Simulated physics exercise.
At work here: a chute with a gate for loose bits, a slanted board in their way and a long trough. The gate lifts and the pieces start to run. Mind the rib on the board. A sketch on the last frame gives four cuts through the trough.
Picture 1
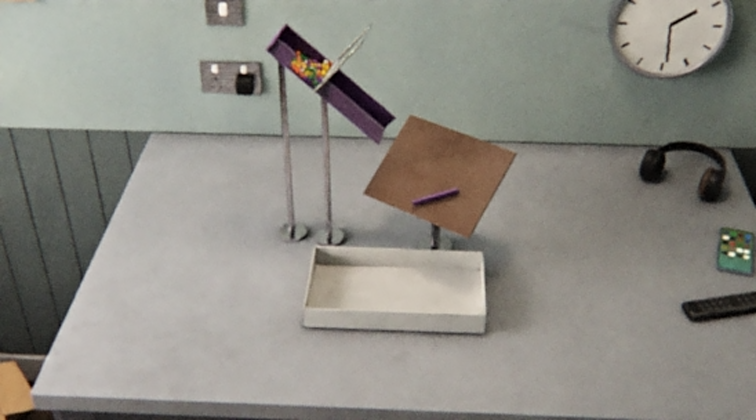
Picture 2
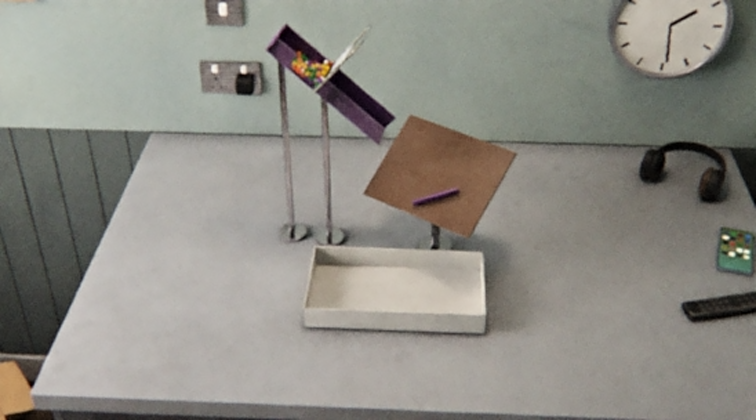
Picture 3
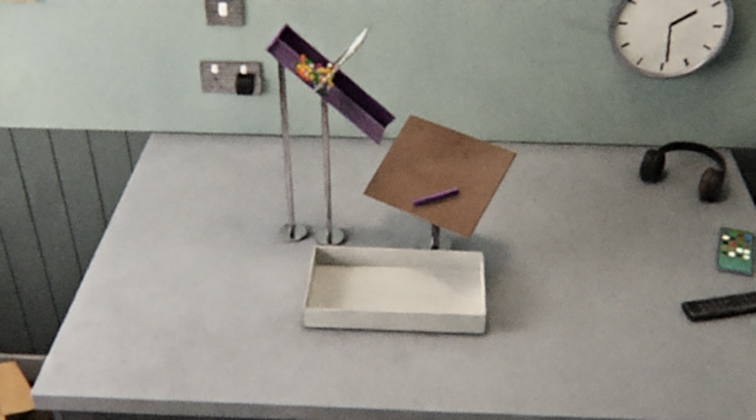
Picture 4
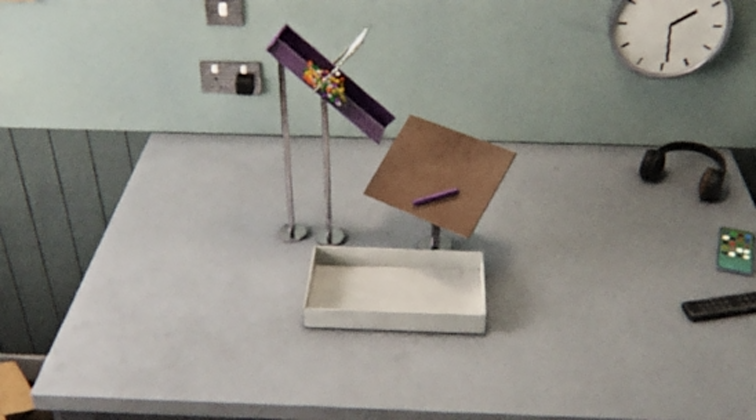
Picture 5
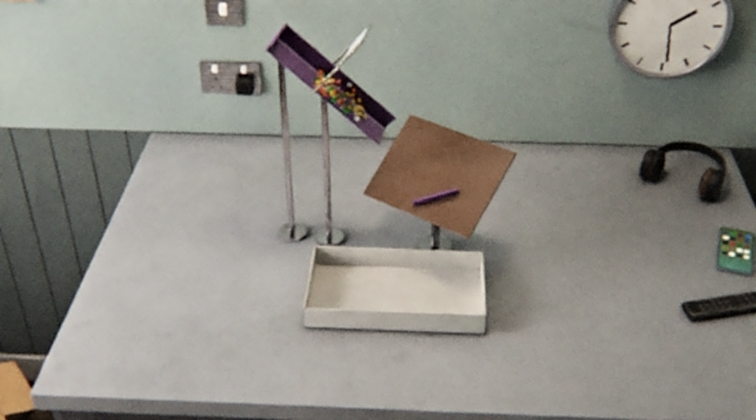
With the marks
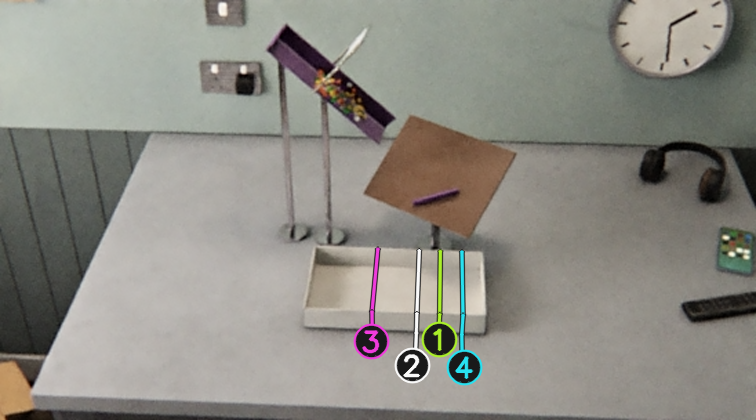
On a grey desk by a pale green wall, a clump of small colourful beads slid down a sloping purple chute, passing a raised gate, while the tilted brown board and white trough stayed still.
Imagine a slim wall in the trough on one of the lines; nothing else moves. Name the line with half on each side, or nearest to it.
Line 3 does it best.
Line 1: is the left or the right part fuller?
More lands on the left.
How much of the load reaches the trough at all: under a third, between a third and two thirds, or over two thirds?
It is over two thirds.
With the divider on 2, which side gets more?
The left side.
On the marked copy, line 1 crosses the front rim at (439, 313); line 2 crosses the front rim at (416, 312); line 3 crosses the front rim at (372, 311); line 4 crosses the front rim at (463, 314).
For line 1, of what is caught, nearly all on the left of the divider, a small part on the right.
For line 2, of what is caught, most on the left of the divider, a small part on the right.
For line 3, of what is caught, about half on the left of the divider, about half on the right.
For line 4, of what is caught, nearly all on the left of the divider, a stray few on the right.
